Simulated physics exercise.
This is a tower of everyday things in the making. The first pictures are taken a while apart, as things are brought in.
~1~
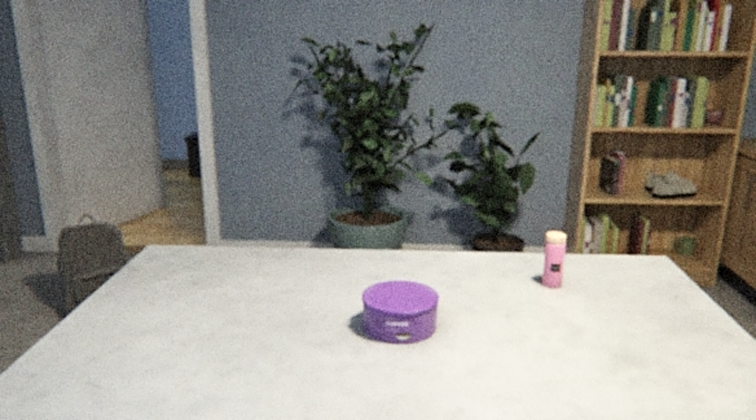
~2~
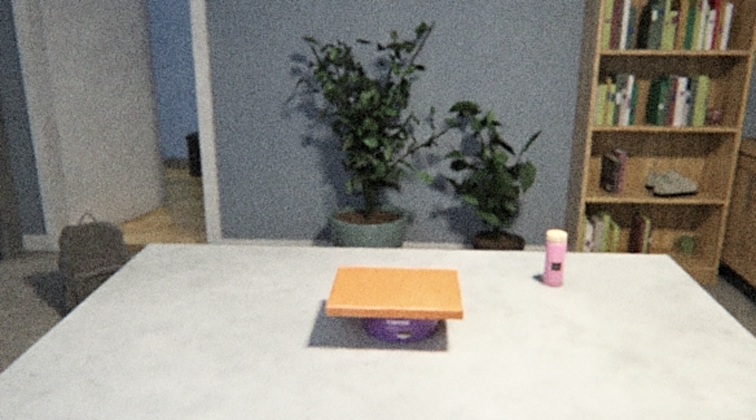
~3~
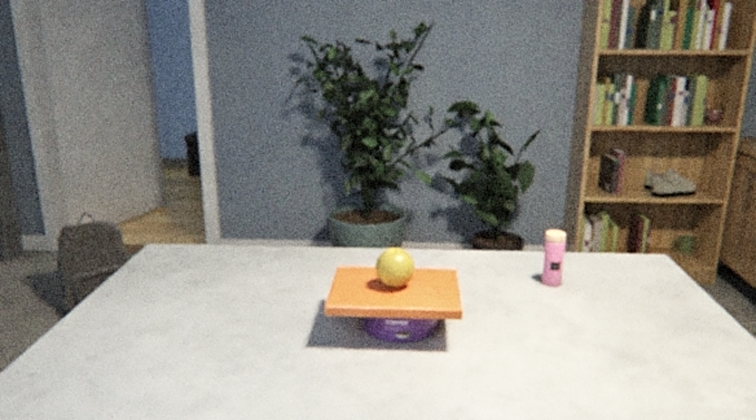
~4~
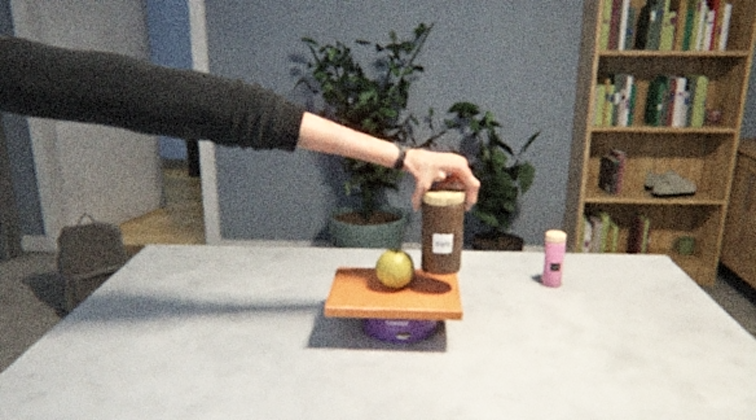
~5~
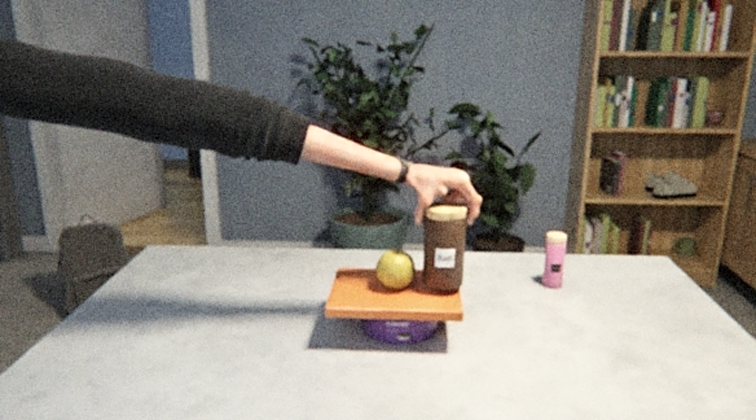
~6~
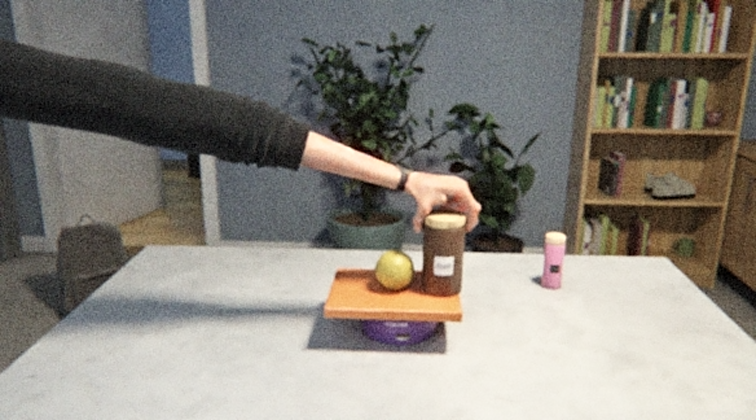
Brown jar being lowered by a hand onto an orange board beside a yellow apple, above a purple tub on a table.
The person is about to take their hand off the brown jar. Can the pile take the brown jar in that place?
As it turns out, it keeps its balance.
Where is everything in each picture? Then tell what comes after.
In the first frame, the last thing is not in view yet; purple tub (400, 311).
In the second frame, the last thing is not in view yet; pink shaker (555, 259).
In the third frame, the last thing is not in view yet.
In the fourth frame, on its way; brown jar (442, 231); pink shaker (554, 259).
In the fifth frame, on its way; brown jar (444, 245).
In the sixth frame, set down, still held; brown jar (443, 253); pink shaker (554, 261).
Then, 0.90 s past the last view, nothing moves.
Then, 2.00 s past the last view, brown jar resting near (443, 253).
Finally, all 5 still in place. Final places as the last picture's camera would see them, brown jar near (443, 253). The pile stays up.
